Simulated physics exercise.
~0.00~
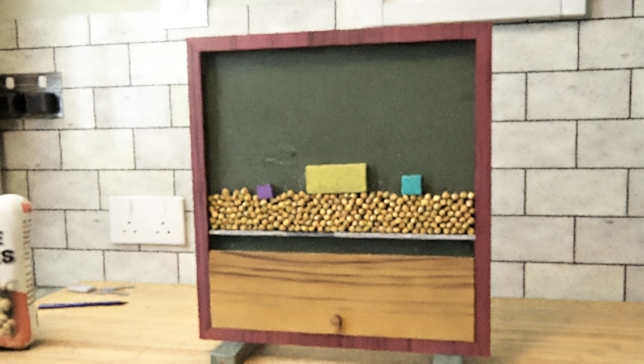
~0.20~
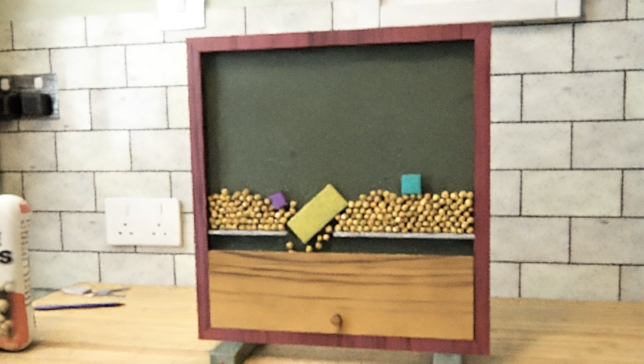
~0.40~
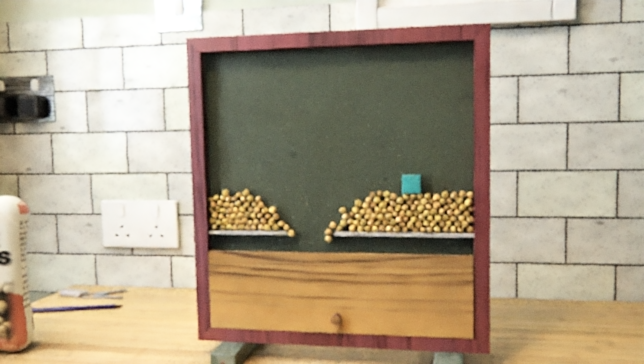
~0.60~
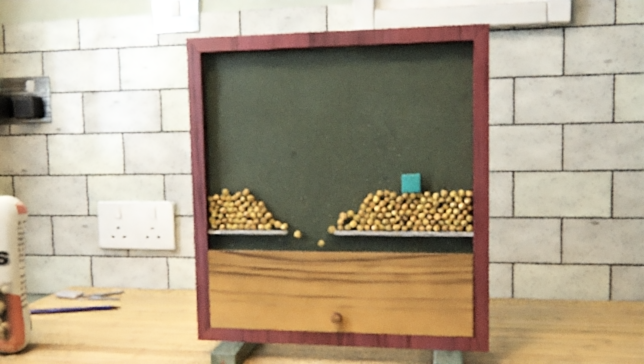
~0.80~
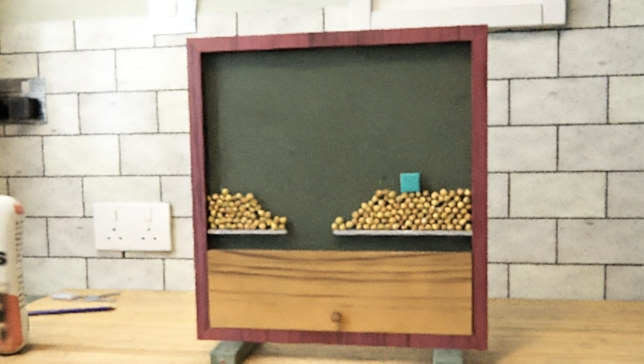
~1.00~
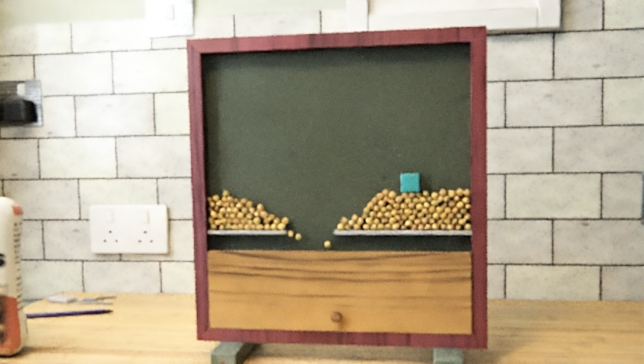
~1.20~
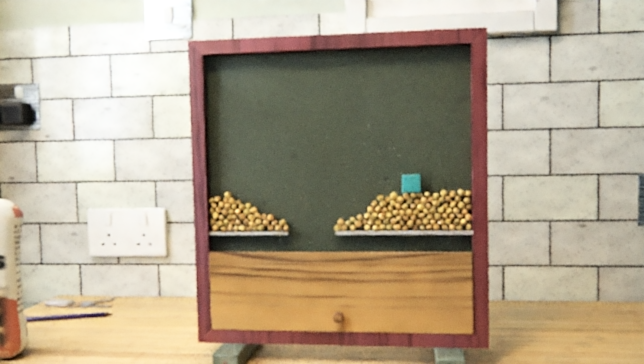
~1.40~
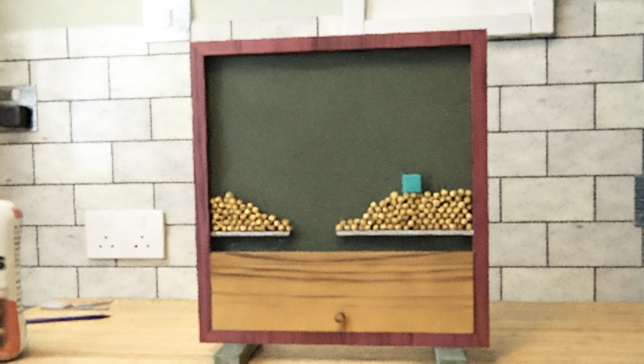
A shallow case with a dark red frame stands on a wooden counter before a white tiled wall, seen from the front as the view drifts slightly sideways. Inside, pale wooden beads lie on a thin shelf above a wooden drawer front, with a small purple block at left, a wide yellow block in the middle and a turquoise block at right. A gap opens in the shelf, and beads pour down as the yellow block tips steeply and the purple one tilts. Both blocks drop out of sight, and a few stray beads follow. Two sloping heaps remain still, the turquoise block resting on the right one.
